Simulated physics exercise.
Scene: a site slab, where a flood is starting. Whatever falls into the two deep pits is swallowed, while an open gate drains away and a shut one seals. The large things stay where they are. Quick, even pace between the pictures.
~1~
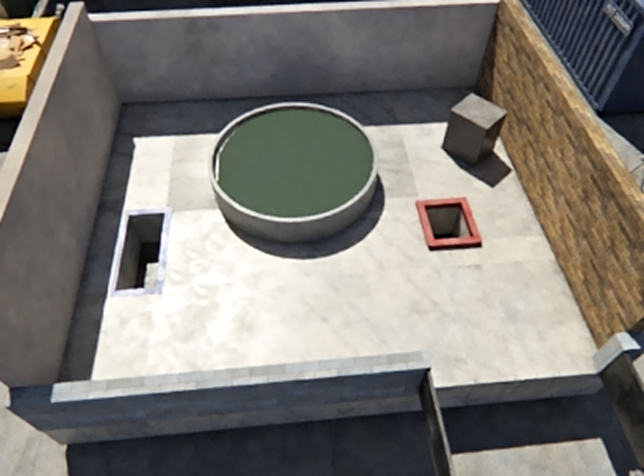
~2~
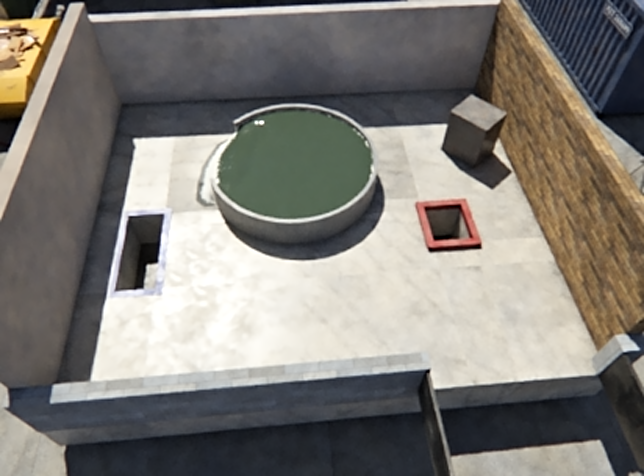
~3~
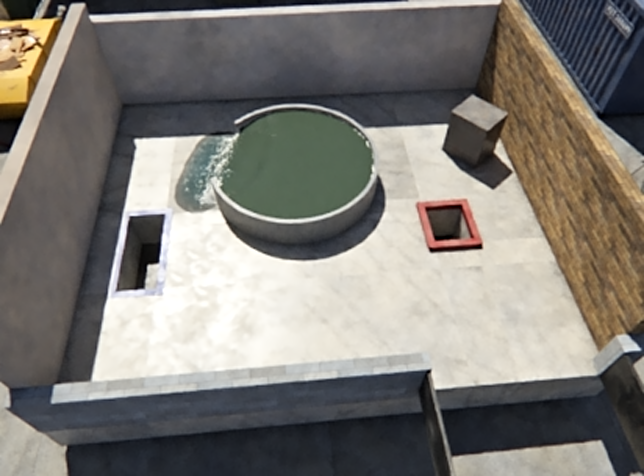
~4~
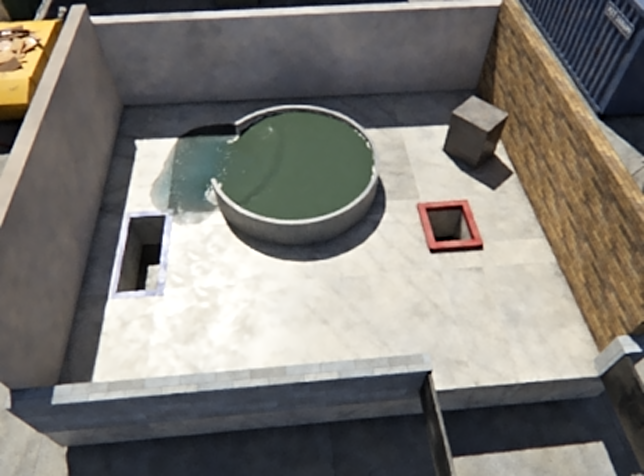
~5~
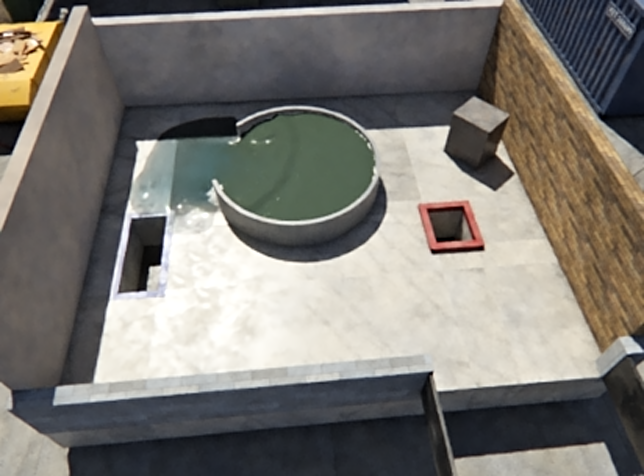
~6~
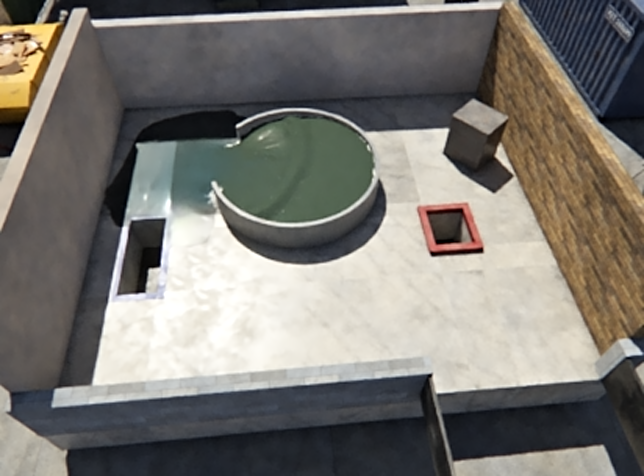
A round, grey-rimmed pool of dark green water stands on a pale walled slab, seen from high above by a still camera. A white-edged rectangular opening lies at left, a red-framed square one at right near a grey block and a brown wall, with yellow machinery beyond the far left corner. The pool's left rim opens, and water pours out, spreading leftward across the slab toward the left wall and around the white-edged opening's top.
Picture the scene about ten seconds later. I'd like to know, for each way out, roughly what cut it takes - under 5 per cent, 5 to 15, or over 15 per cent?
Gate: Short of five per cent. Red pit: Short of five per cent. Blue pit: Beyond fifteen per cent.
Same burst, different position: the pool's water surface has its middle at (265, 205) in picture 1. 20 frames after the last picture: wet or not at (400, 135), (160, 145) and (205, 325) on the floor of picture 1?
Outcome, in sequence: Unwetted, wetted, unwetted.
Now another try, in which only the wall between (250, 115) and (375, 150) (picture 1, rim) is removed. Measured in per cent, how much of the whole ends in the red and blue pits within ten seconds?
Per cent: Red 4, blue 6.
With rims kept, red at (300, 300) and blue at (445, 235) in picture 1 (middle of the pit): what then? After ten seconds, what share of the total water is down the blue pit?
Blue: 2 %.
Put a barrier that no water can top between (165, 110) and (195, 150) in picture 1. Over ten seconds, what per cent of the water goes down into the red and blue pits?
The red pit gets 0 per cent, the blue pit 30 per cent.
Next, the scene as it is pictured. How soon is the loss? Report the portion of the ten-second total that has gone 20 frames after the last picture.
It works out at roughly 25 per cent.
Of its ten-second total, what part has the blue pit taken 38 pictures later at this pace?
Approximately 60 per cent.
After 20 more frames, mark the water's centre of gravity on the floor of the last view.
My pick is pixel (233, 174).
A moment on, water covers 15 % of the floor; the gate 0 %, the red pit 0 %, the blue pit 1 %.
Next, water covers 20 % of the floor; the gate 0 %, the red pit 0 %, the blue pit 2 %.
Then, water covers 30 % of the floor; the gate 0 %, the red pit 0 %, the blue pit 6 %.
Later, water covers 50 % of the floor; the gate 0 %, the red pit 0 %, the blue pit 15 %.
In the end, water covers 80 % of the floor; the gate 0 %, the red pit 0 %, the blue pit 25 %.
